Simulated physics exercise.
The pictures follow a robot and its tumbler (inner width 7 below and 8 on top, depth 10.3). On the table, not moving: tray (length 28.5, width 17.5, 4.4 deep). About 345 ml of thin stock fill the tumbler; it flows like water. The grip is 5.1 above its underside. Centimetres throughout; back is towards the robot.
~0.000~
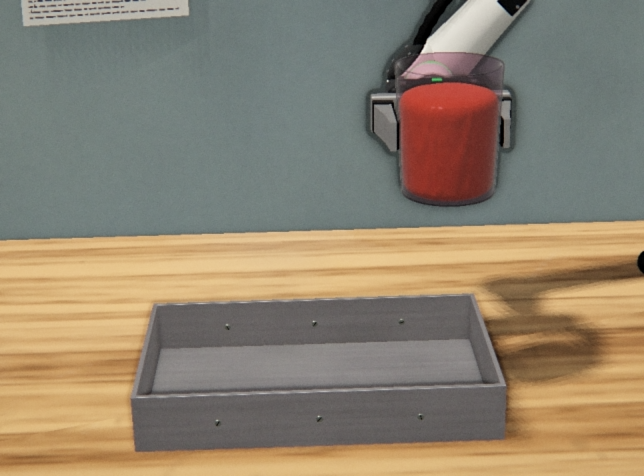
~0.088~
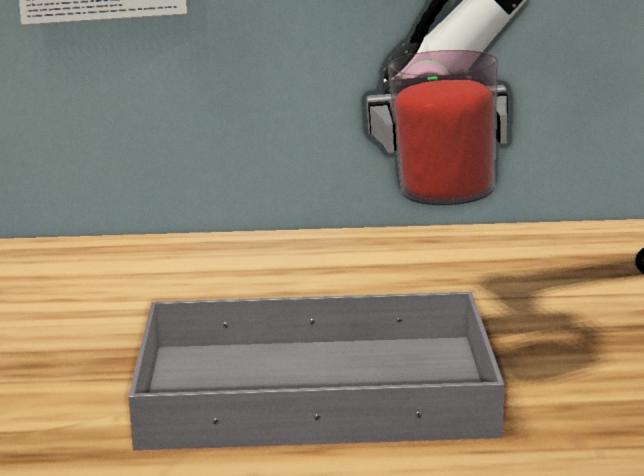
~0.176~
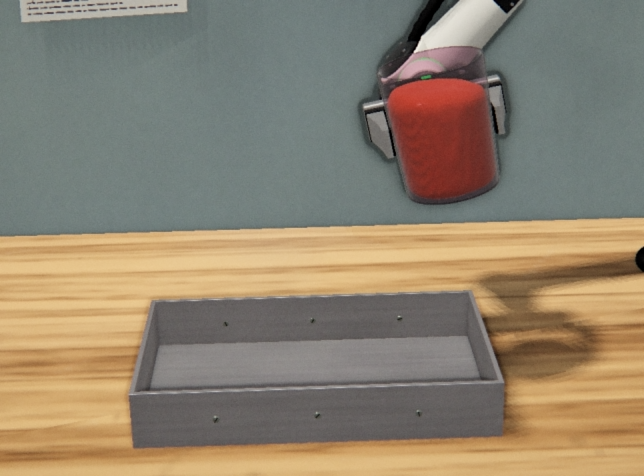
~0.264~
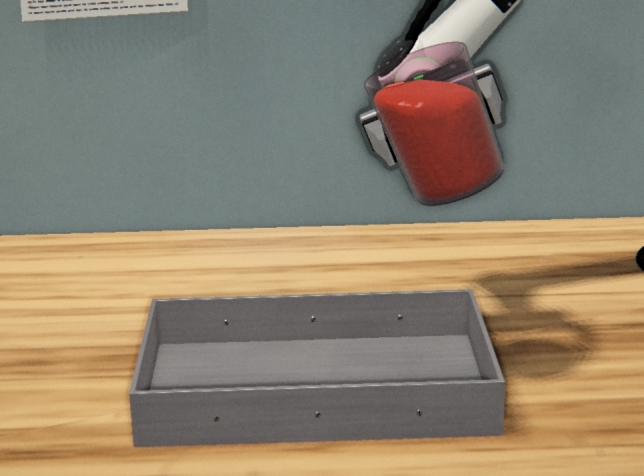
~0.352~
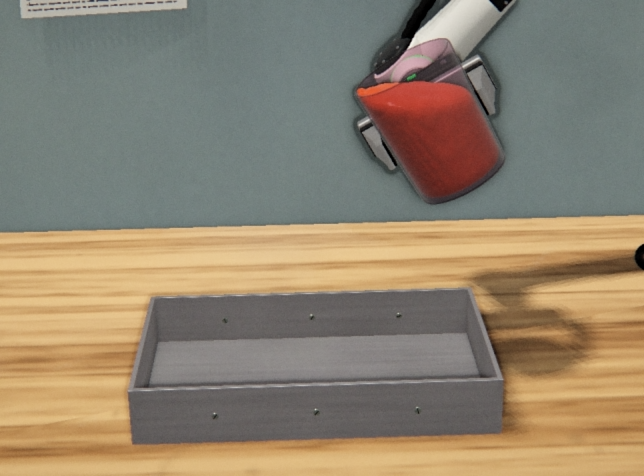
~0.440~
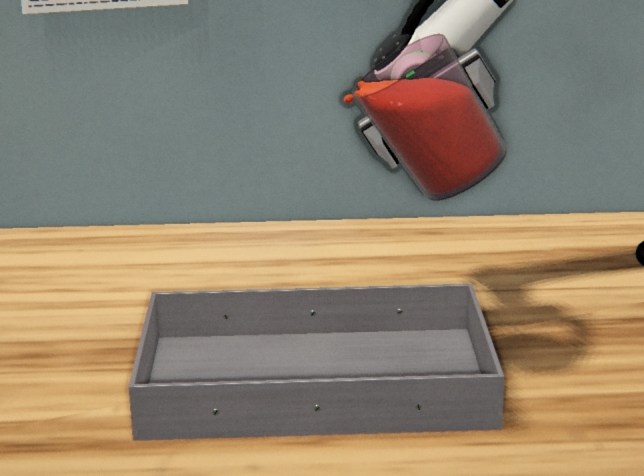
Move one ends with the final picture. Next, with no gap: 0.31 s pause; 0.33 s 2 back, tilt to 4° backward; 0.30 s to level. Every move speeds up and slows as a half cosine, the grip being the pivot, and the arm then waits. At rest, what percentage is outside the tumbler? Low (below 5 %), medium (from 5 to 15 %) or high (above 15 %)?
Answer: Low; below 5 % of the thin stock finishes outside the tumbler.
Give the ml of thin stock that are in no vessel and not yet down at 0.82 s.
About 0 ml.
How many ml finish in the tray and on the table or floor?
Roughly 0, 0 ml.
After 0.82 s, tilted 29° forward, liquid up to 26 above the table; 345 ml in the tumbler.
After 1.19 s, tilted 3° backward, liquid up to 26 above the table; 345 ml in the tumbler.
After 1.58 s, level, liquid up to 26 above the table; 345 ml in the tumbler.
After 2.38 s, level, liquid up to 26 above the table; 345 ml in the tumbler.
At rest, 345 ml in the tumbler. That is 1 % outside the tumbler.
